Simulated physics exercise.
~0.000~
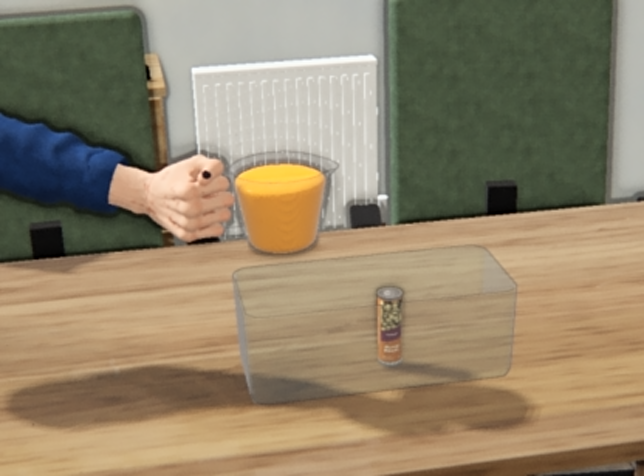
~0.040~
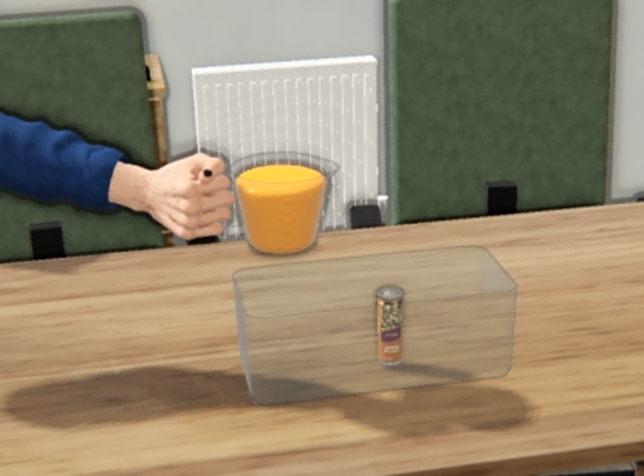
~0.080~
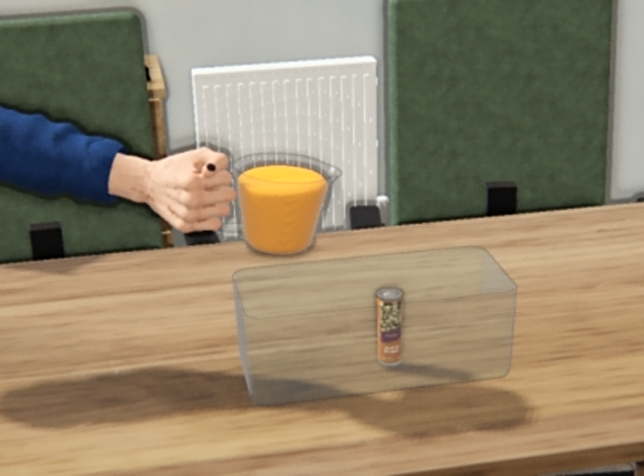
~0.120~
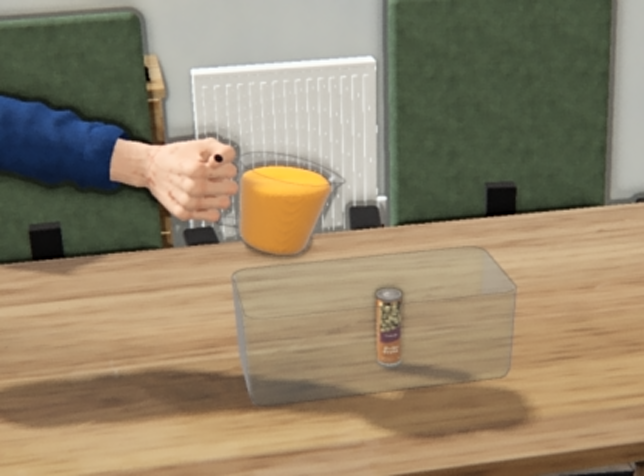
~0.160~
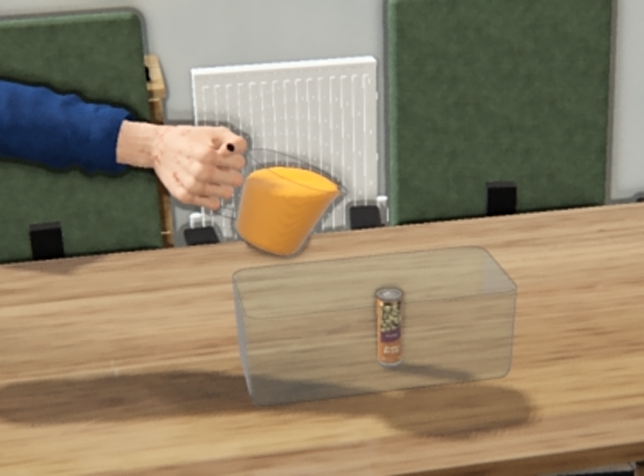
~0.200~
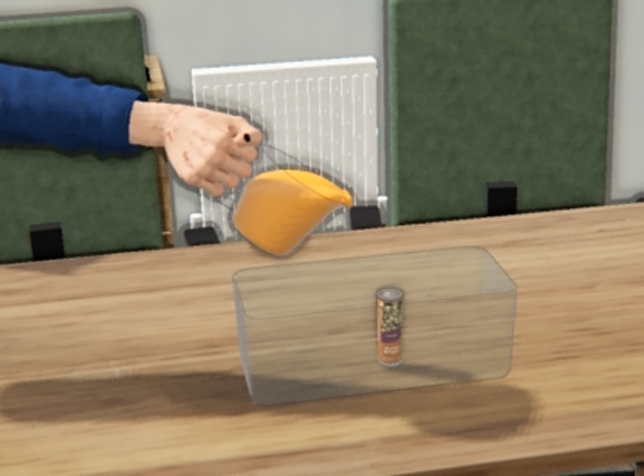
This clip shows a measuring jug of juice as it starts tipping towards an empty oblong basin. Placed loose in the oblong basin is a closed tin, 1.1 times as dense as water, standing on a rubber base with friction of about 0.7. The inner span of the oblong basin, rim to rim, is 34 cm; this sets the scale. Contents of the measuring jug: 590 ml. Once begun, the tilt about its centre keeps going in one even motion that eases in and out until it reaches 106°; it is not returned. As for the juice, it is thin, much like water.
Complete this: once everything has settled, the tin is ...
Once everything has settled, the tin is lying over.
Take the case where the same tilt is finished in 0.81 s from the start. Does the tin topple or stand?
The tin goes over.
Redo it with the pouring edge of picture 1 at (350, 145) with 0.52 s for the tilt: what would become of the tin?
Then the tin comes down.
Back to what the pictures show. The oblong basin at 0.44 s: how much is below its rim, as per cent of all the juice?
About 44%.
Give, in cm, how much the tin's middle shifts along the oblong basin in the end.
It finishes around 8.0 cm from where it began.
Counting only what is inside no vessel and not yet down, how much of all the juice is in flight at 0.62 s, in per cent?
Near 4 percent.
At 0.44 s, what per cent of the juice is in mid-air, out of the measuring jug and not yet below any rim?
Share: Roughly 24 per cent.
Then, 0.44 s in, the tilt is 102° and 33 per cent is still to pour; the tin stands where it began.
Then, 0.62 s in, the tilt is 106° and 4 per cent is still to pour; the tin leans 16°.
Then, 0.80 s in, the tilt is 106° and 0 per cent is still to pour; the tin lies on its side.
Then, 1.00 s in, the tilt is 106° and 0 per cent is still to pour; the tin lies on its side.
Finally, the tin lies on its side.
